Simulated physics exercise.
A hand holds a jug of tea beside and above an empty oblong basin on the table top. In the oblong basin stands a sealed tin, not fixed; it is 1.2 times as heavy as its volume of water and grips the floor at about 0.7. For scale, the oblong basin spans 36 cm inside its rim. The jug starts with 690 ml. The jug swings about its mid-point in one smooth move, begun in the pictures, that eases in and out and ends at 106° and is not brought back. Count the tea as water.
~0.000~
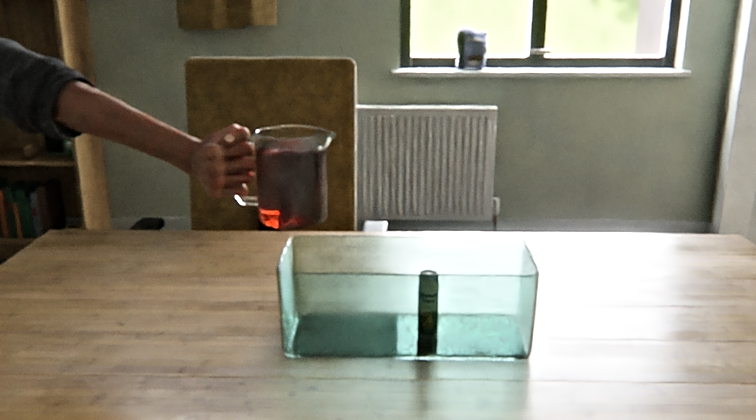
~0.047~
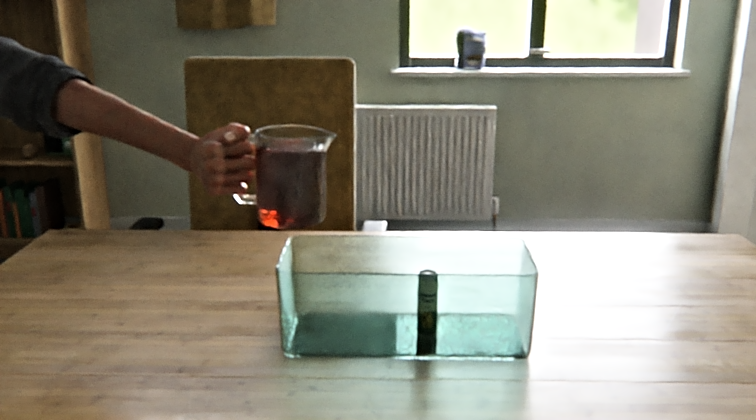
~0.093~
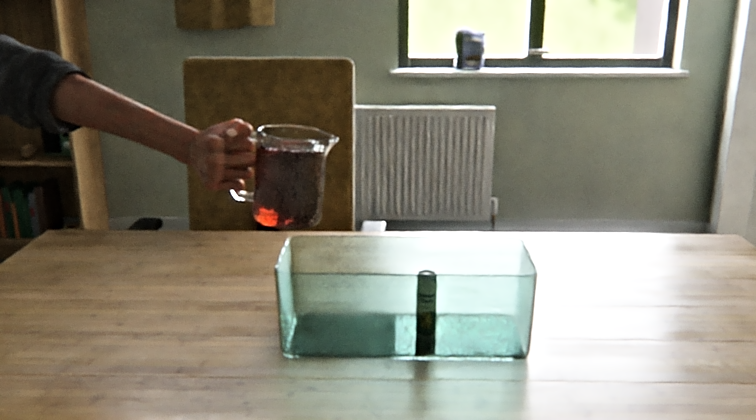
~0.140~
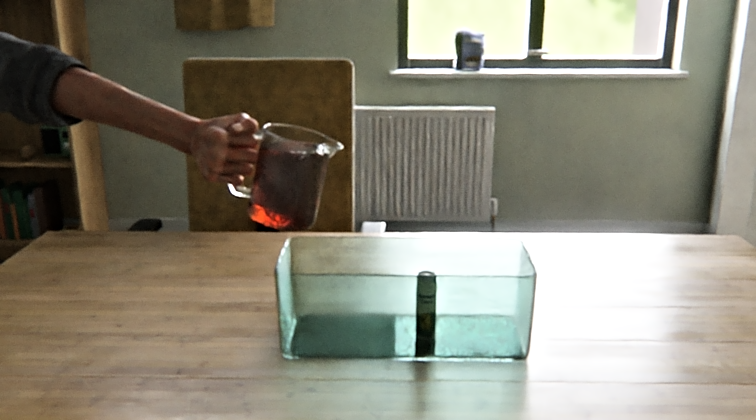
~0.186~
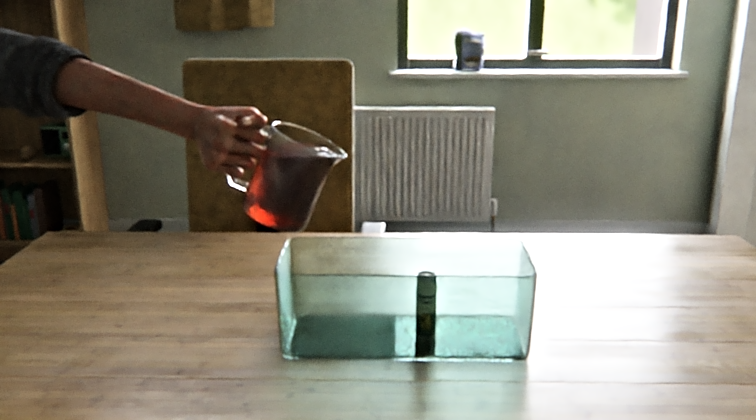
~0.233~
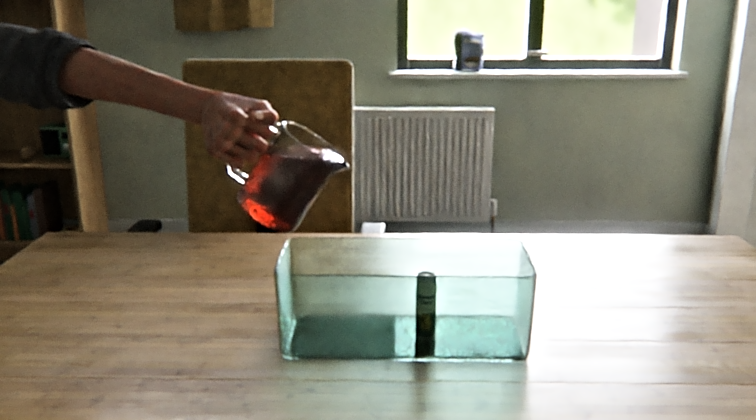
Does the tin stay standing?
It stays up.
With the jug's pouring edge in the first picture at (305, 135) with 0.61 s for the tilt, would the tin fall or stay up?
Then it stays up.
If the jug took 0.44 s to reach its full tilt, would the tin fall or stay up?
The tin keeps standing.
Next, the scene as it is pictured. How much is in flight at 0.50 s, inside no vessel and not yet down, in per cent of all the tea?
About 20 per cent.
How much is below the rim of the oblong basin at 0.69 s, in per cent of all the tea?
Some 68 per cent.
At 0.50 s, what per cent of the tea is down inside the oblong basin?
Some 18 per cent.
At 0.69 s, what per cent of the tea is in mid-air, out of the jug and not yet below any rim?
About 12 per cent.
After 0.50 s the tilt is 97° and 62 per cent is still to pour; the tin stands where it began.
After 0.69 s the tilt is 106° and 19 per cent is still to pour; the tin stands where it began.
After 0.89 s the tilt is 106° and 4 per cent is still to pour; the tin stands where it began.
After 1.11 s the tilt is 106° and 0 per cent is still to pour; the tin stands where it began.
In the end the tin stands where it began.
